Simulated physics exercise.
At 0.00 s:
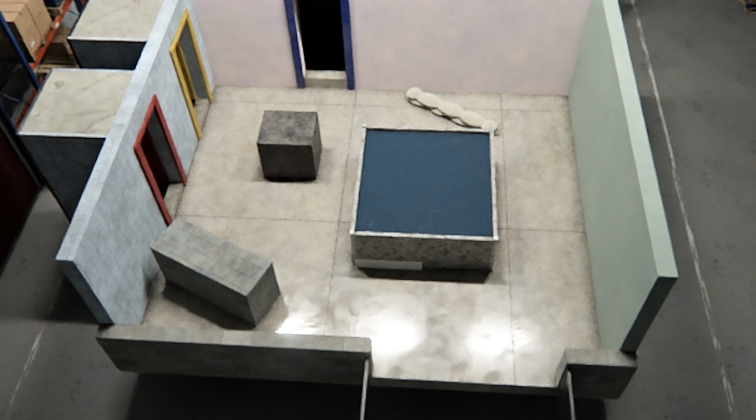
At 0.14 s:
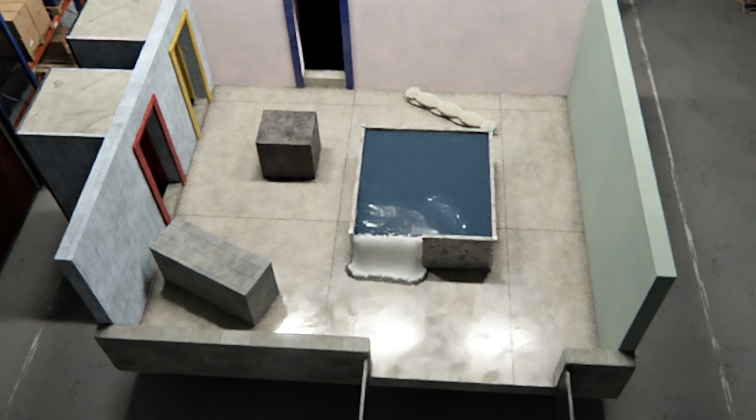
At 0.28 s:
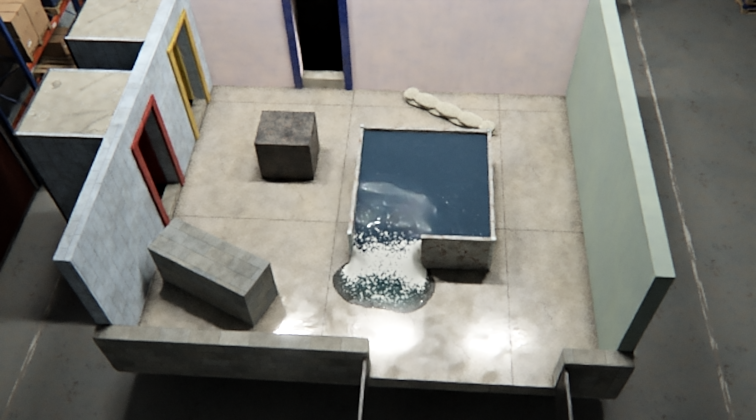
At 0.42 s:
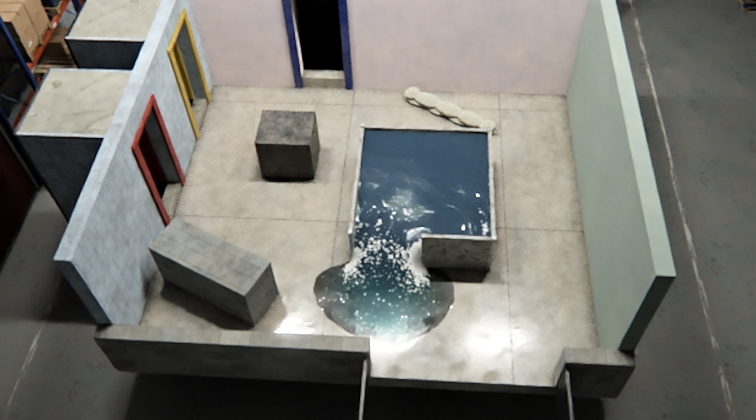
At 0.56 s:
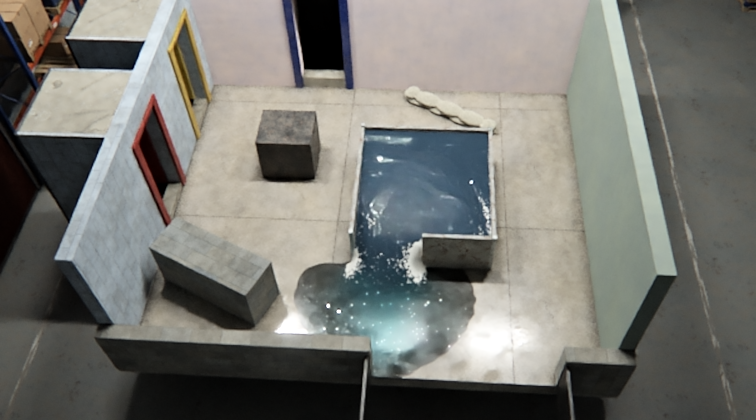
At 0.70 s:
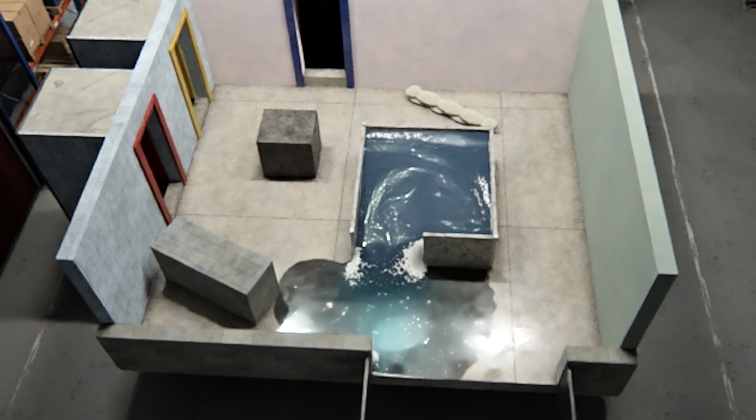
Water pours from the broken front of a square tank and spreads across the pale floor.
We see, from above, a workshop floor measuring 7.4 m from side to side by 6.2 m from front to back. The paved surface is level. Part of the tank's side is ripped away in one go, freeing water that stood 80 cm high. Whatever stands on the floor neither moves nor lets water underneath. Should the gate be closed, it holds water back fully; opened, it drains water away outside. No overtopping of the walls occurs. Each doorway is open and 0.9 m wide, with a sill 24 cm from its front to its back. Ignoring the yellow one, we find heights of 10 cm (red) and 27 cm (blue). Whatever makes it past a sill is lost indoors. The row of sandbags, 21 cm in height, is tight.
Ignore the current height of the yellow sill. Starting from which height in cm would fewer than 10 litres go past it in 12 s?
From roughly 6 cm upwards.
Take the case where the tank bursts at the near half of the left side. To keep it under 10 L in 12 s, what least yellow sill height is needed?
Then the minimum is about 13.5 cm.
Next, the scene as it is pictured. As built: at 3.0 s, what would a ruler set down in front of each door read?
The red door has 4 cm, the yellow door 0 cm and the blue door 0 cm.
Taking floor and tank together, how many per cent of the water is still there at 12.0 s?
Remaining share: Around 52 %.
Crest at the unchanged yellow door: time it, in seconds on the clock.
It peaks at about 9.0 s.
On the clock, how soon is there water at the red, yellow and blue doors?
Red: 2.6 s; yellow: 3.6 s; blue: 5.5 s.
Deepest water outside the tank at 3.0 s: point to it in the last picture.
Around (162, 290).
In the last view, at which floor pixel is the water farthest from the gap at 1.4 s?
Around pixel (178, 350).
After 1.4 s water covers 15 % of the floor, deepest (47 cm) near (337, 348); it has not reached the yellow door.
After 3.0 s water covers 25 % of the floor, deepest (40 cm) near (162, 290); it has not reached the yellow door.
After 12.0 s water covers 75 % of the floor, deepest (10 cm) near (215, 86); 6 cm at the yellow door, 0 litres in over its 13 cm sill.
At the yellow door as built, the water arrived by 3.7 s and peaked near 10 cm at 9.2 s.
Run again over the same 12 s with other heights there, 13 litres in over 5.5 cm, 8 litres over 6.5 cm. The limit of 10 litres is kept from about 6 cm up.
